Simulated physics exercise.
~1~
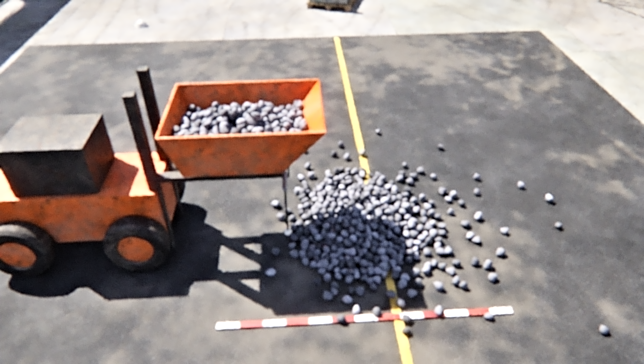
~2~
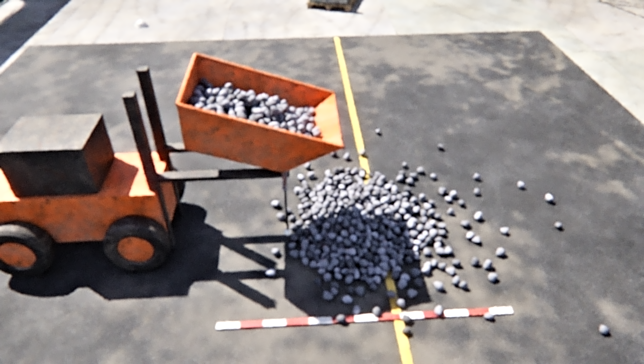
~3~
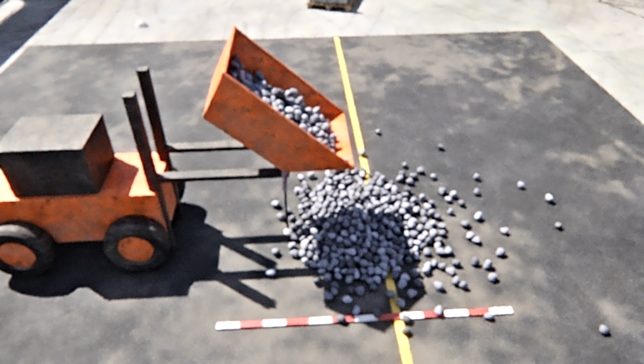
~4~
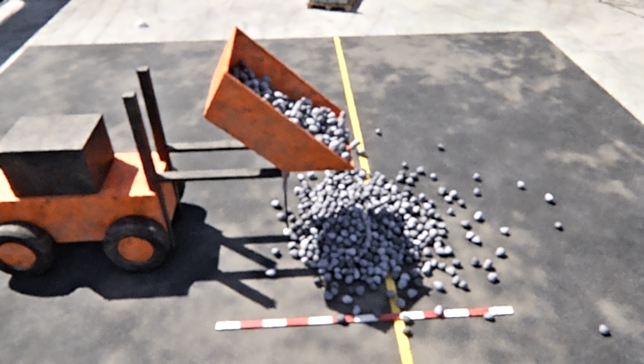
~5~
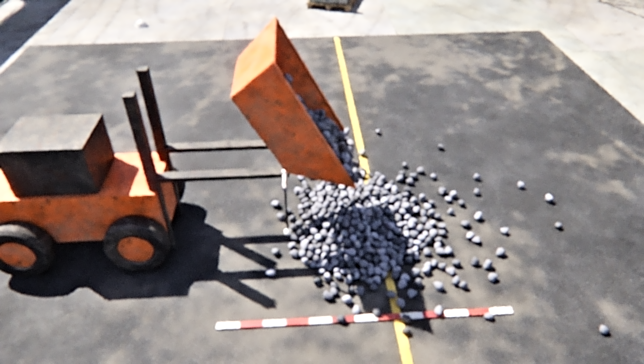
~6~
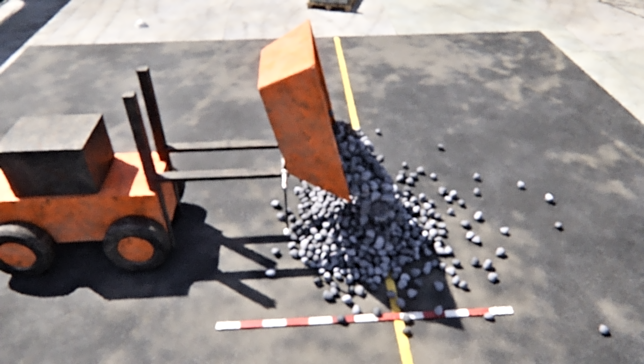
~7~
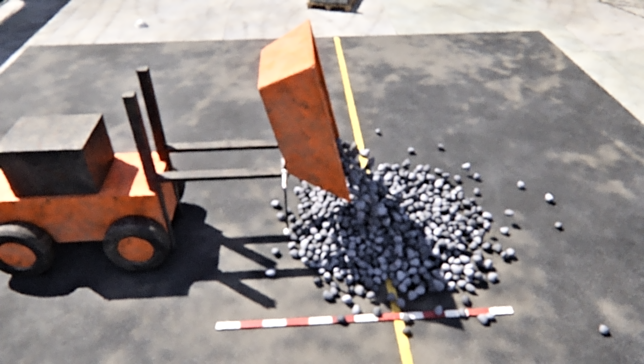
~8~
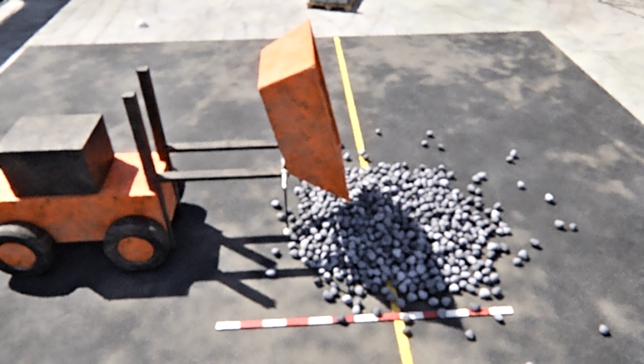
An orange forklift tips its skip of grey stones onto a pile, spreading it rightward.
